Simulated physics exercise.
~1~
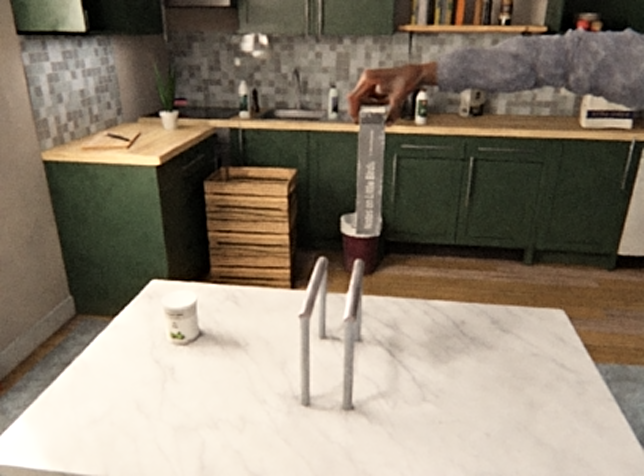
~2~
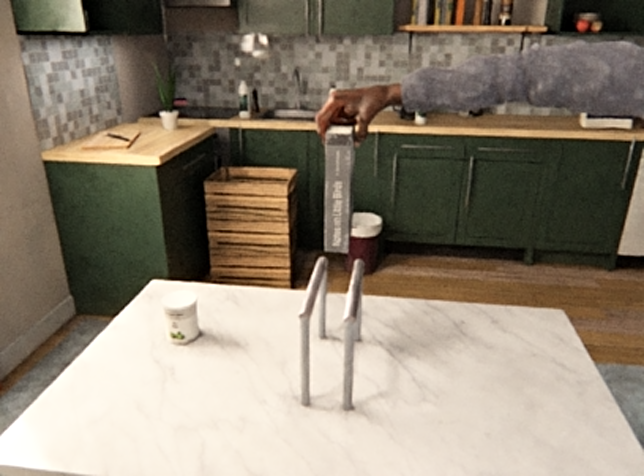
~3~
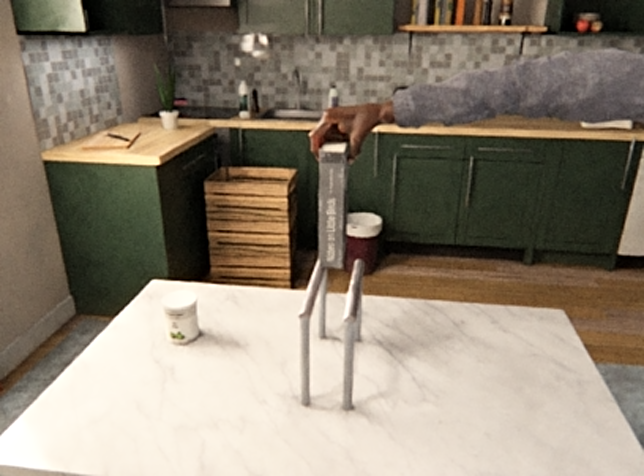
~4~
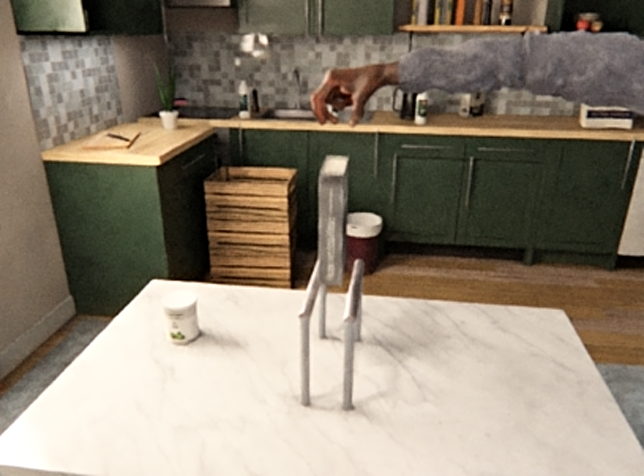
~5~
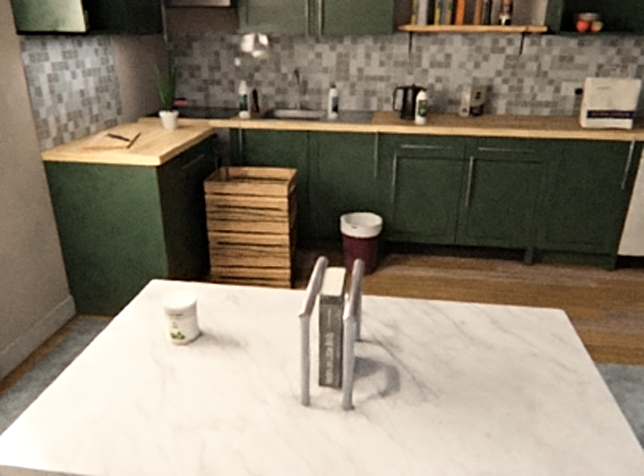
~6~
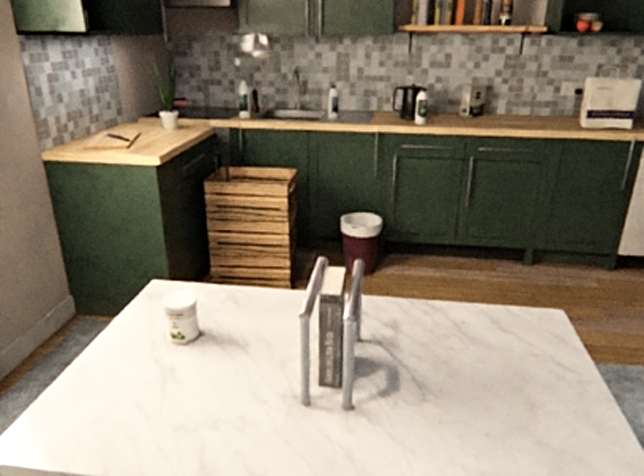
The video shows a hand holding a grey book upright above two metal supports on a marble table, moving it left and lowering it before letting go. The book drops between the supports and ends standing upright on the table, while a white tin stays still at left.
